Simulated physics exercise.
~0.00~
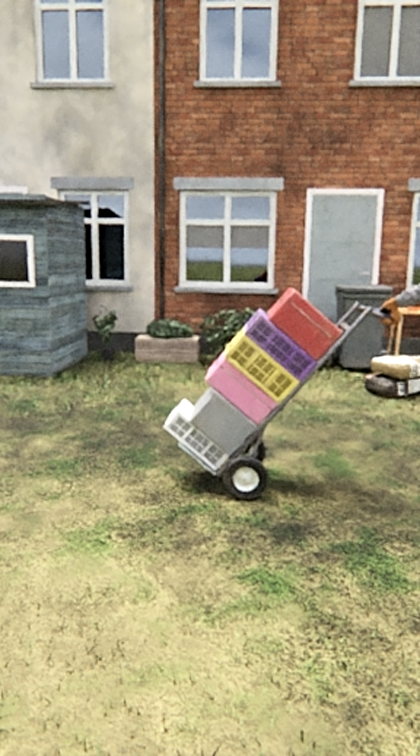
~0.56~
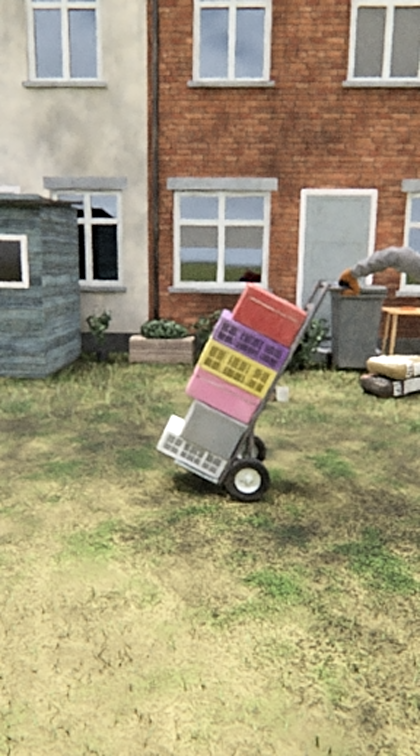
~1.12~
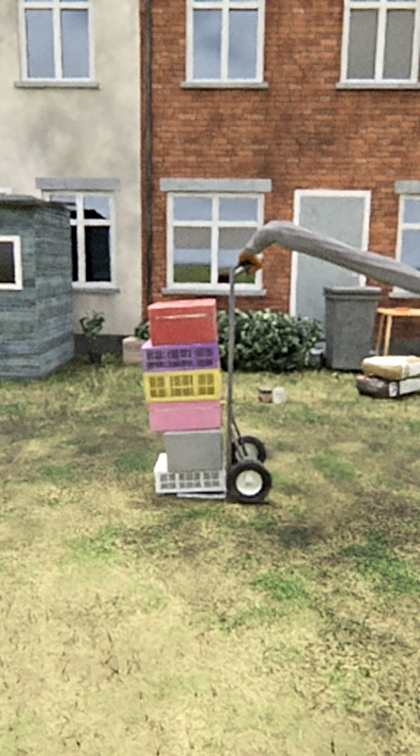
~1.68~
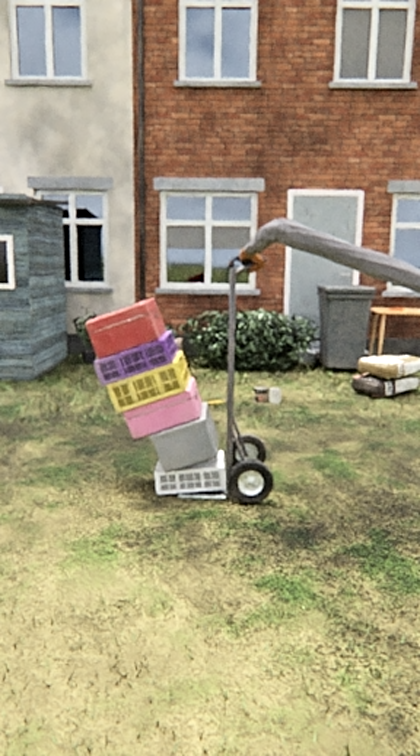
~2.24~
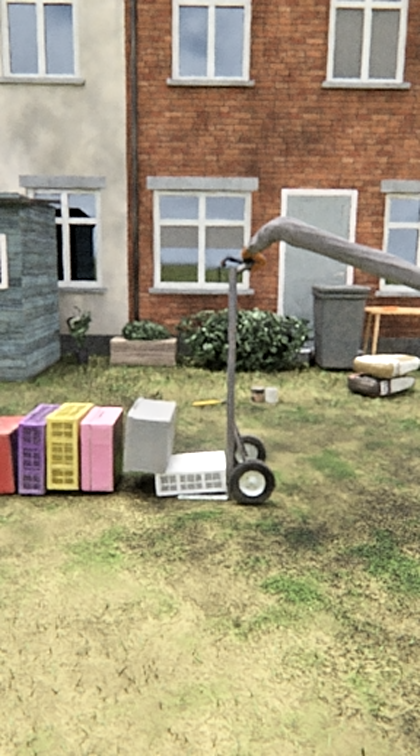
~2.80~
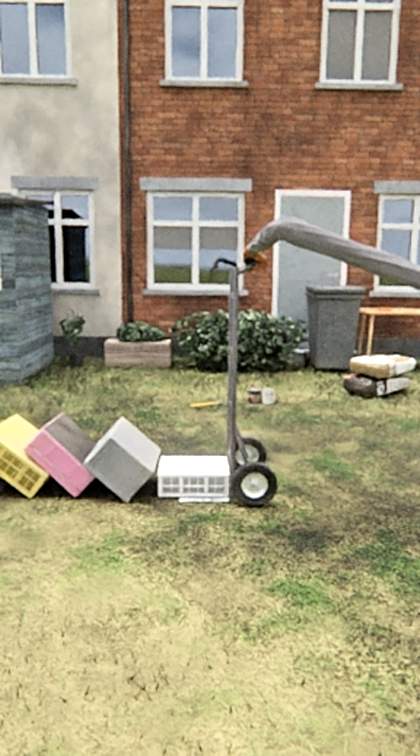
A two-wheeled truck tips upright, and its stacked boxes topple left onto the grass.
